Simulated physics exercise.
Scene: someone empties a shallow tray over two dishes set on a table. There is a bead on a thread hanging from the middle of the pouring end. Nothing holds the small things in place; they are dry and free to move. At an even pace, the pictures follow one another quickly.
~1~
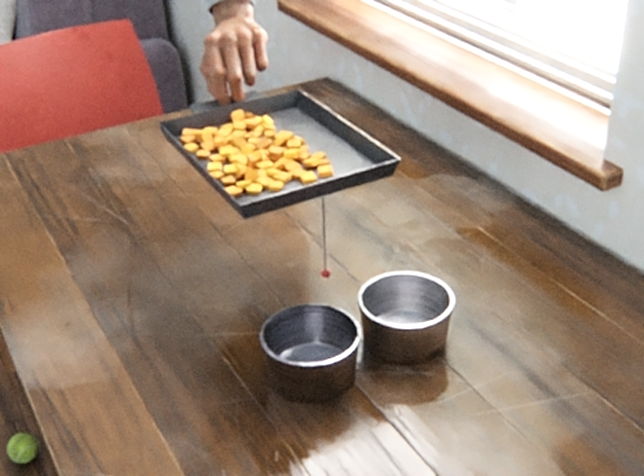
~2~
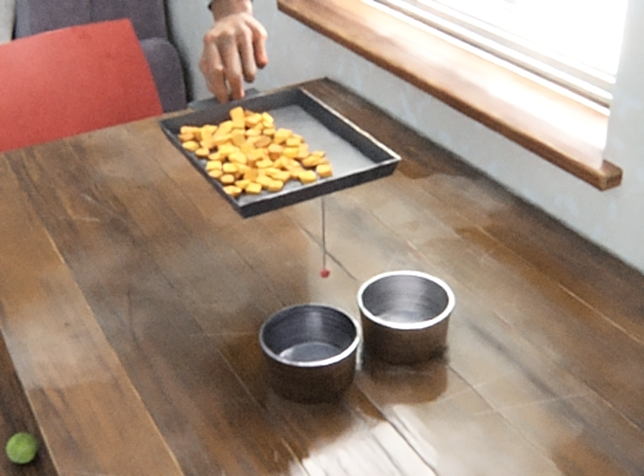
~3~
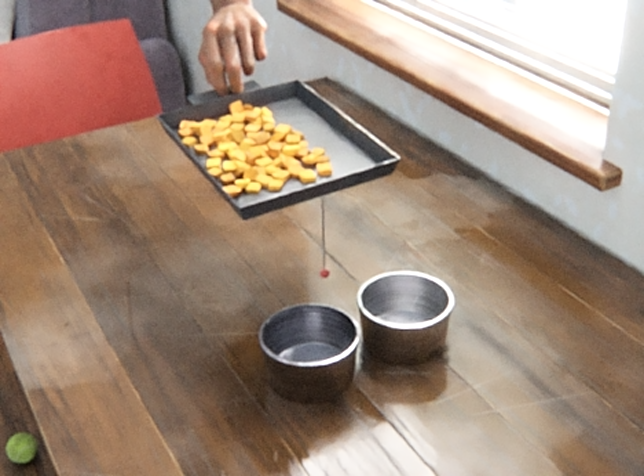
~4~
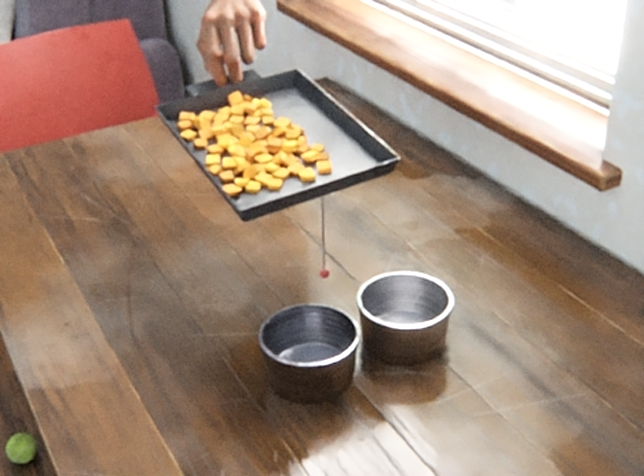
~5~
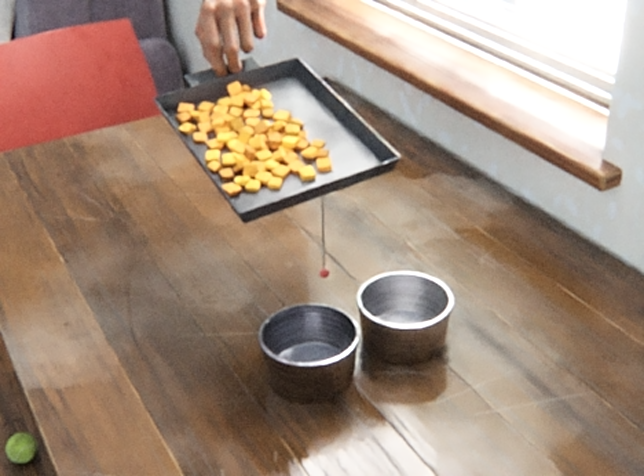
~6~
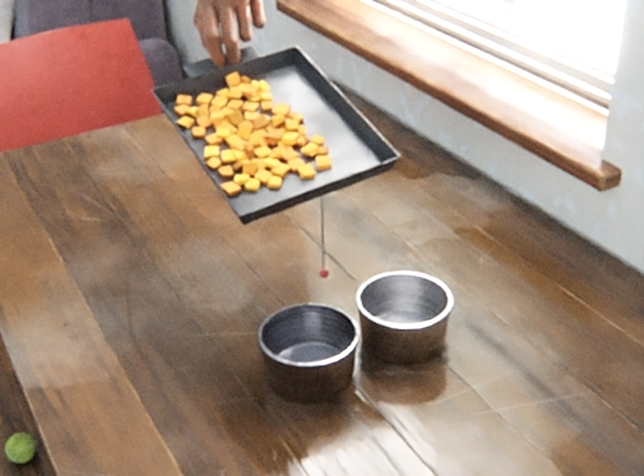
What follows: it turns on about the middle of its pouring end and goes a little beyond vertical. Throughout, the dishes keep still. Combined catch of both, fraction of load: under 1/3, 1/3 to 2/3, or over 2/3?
1/3 to 2/3.
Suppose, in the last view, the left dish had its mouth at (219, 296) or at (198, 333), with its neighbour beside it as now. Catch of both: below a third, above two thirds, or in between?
Try 1 - under a third; try 2 - between a third and two thirds.
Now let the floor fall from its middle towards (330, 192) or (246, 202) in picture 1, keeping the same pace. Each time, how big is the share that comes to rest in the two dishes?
First heading roughly 90 %, second roughly 10 %.
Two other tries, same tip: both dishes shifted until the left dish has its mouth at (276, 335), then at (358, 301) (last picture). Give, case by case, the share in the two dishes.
Around 80 and then 10 per cent.
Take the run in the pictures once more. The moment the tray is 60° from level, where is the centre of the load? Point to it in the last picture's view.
In the last view, the load is centred close to (267, 179).
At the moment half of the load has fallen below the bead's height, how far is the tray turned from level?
Somewhere near 95°.
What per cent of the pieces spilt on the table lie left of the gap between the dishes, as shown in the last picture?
Estimate: About 100 in every hundred.
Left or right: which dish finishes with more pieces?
Noted: The left-placed one ends with more.
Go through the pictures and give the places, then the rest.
Corners of the pouring end (243, 201) and (392, 158), level; middle of the load (247, 153), small crackers; left dish (334, 376); right dish (431, 338); bead on its thread (326, 273), in the first picture.
Corners of the pouring end (243, 201) and (392, 158), level; middle of the load (247, 151), in the second picture.
Corners of the pouring end (243, 202) and (392, 157), tipped barely, lowest at the left corner; middle of the load (246, 148), in the third picture.
Corners of the pouring end (243, 205) and (392, 157), tipped a little, lowest at the left corner; middle of the load (246, 143), in the fourth picture.
Corners of the pouring end (243, 207) and (392, 155), tipped a little, lowest at the left corner; middle of the load (245, 138), in the fifth picture.
Corners of the pouring end (243, 209) and (392, 155), tipped a little, lowest at the left corner; middle of the load (244, 133); left dish (333, 376); right dish (430, 338), in the sixth picture.
Just after the last frame, tray tipped steeply; every one on the tray.
A moment on, tray tipped right over; about a tenth on the tray; roughly a third in the left dish; roughly a quarter outside both; roughly a quarter in the air.
Further on, tray tipped past a quarter turn; roughly half in the left dish; roughly half outside both.
When it is over, tray tipped past a quarter turn; roughly half in the left dish; not one in the right dish; roughly half outside both.
